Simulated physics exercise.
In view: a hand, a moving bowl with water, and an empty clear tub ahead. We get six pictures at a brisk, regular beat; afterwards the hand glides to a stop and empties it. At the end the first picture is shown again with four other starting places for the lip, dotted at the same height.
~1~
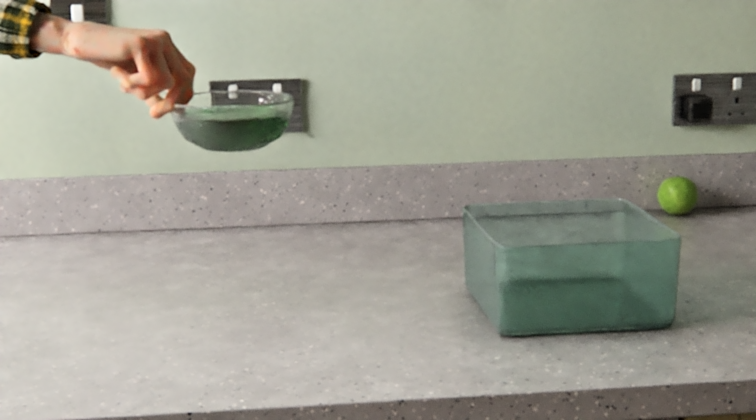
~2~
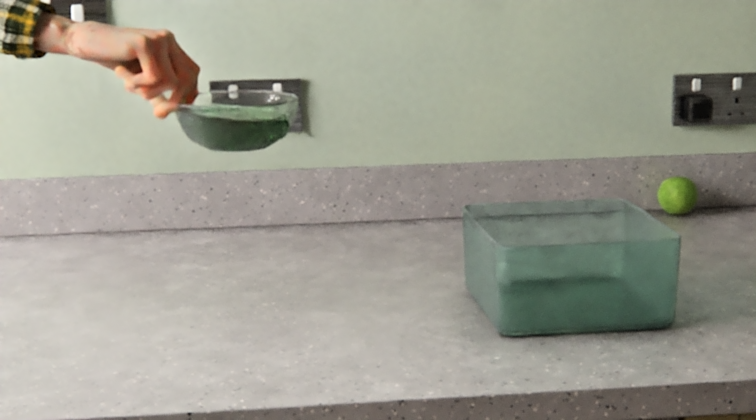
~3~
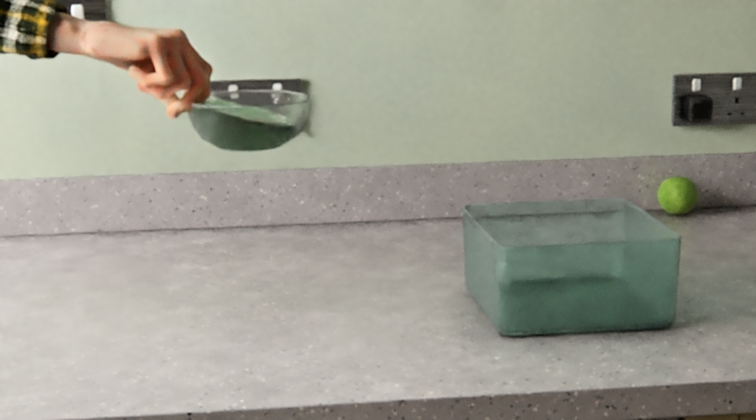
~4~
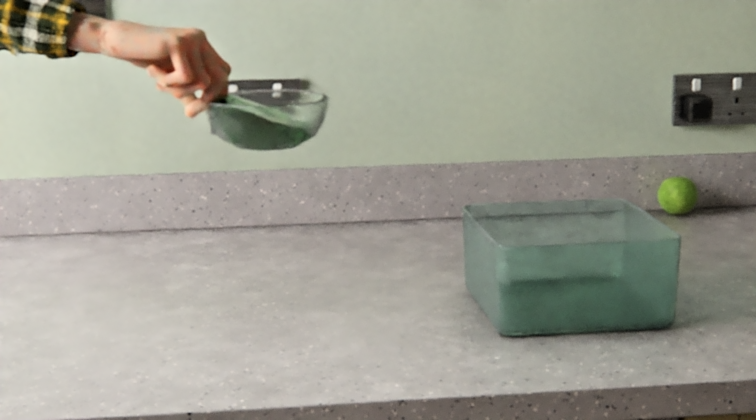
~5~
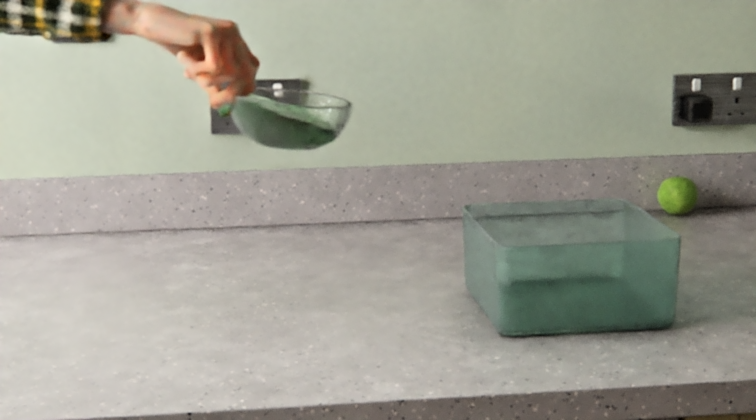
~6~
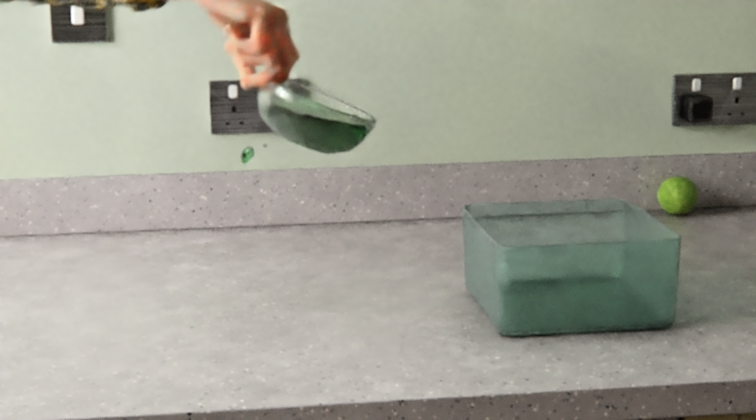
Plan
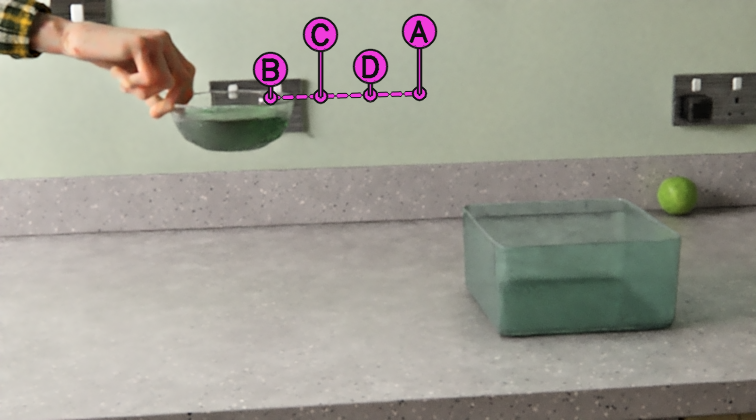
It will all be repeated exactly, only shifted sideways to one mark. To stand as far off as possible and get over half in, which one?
Dot C.
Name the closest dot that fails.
B it is.
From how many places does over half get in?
Three.
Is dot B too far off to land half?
Yes.
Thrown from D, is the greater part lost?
No, that is safe.
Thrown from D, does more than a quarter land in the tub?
Yes, it does.
On the marked copy, A at (419, 93); B at (270, 97); C at (320, 96); D at (370, 94).
With A, about 81 % lands in the tub, 9 % falls short and 10 % goes beside or beyond.
With B, about 19 % lands in the tub, 79 % falls short.
With C, about 73 % lands in the tub, 18 % falls short and 10 % goes beside or beyond.
With D, about 81 % lands in the tub, 5 % falls short and 14 % goes beside or beyond.
